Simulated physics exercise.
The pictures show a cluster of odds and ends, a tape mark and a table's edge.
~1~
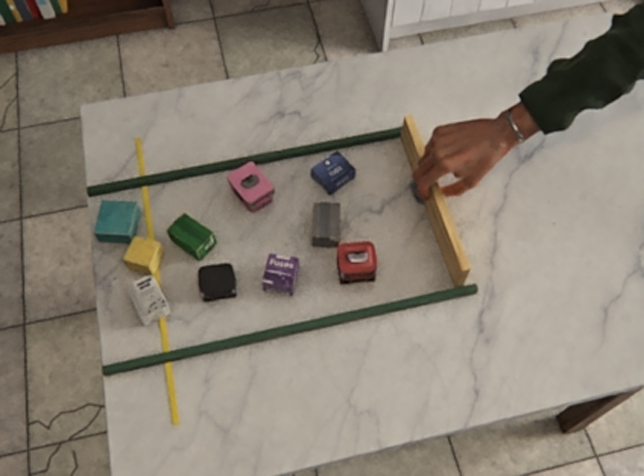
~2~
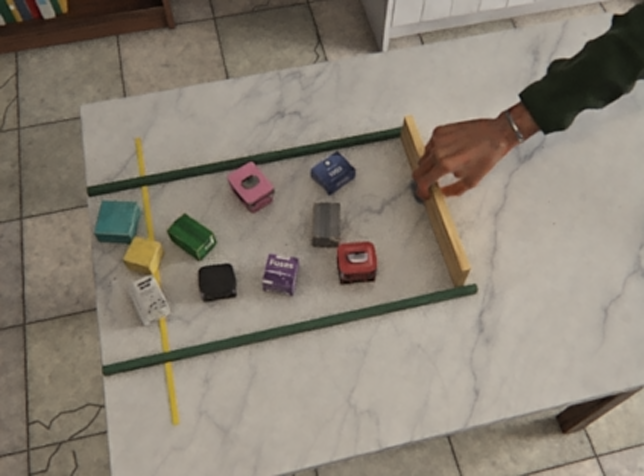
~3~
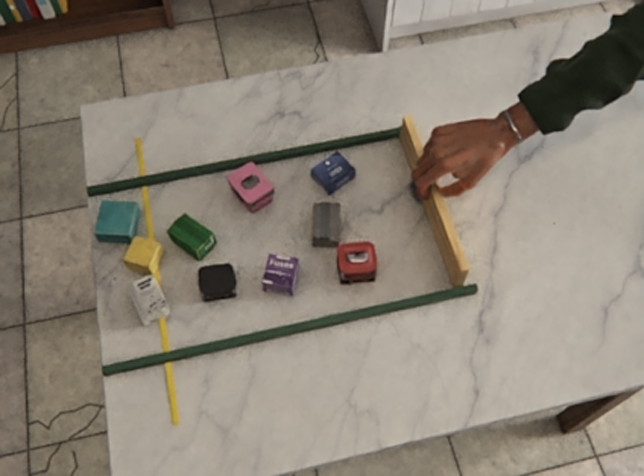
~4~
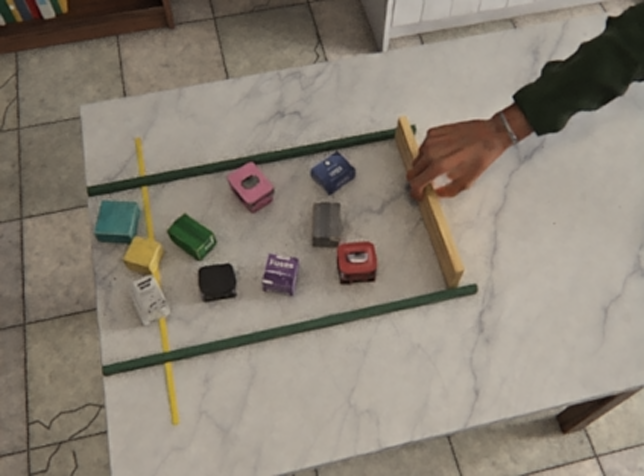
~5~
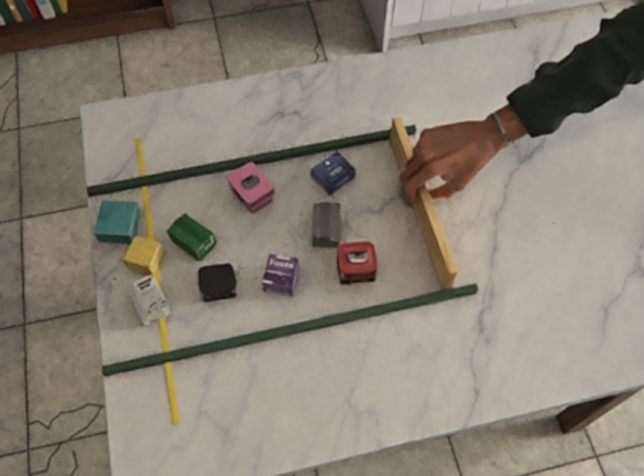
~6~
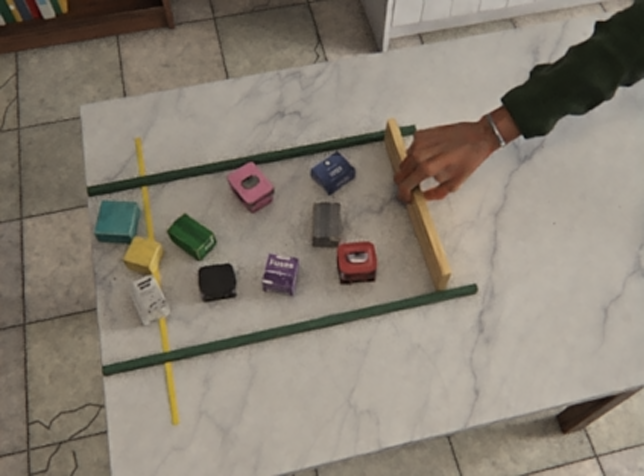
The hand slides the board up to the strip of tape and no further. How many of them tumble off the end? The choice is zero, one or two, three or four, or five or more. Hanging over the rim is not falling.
As it turns out, the number that fall off is three or four.
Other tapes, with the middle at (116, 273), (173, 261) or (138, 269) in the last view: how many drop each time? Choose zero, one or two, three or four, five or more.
For each place: Five or more; three or four; 5 or more.
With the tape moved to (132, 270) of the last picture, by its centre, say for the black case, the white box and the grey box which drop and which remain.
The black case comes down, the white box tumbles off, the grey box survives.
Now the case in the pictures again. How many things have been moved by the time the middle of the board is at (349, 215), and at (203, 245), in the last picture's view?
2 and 10.
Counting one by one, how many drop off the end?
It comes to 4.
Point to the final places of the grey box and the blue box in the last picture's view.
The grey box stops around (139, 266); the blue box around (128, 205).
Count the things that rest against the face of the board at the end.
It touches 3.
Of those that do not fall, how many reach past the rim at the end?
2 of them.
A little later, none off yet; turquoise block at rest near (118, 222); white box at rest near (149, 299); yellow block at rest near (144, 256).
When it is over, the number that fall off is three or four; down, black case, yellow block, white box and turquoise block.
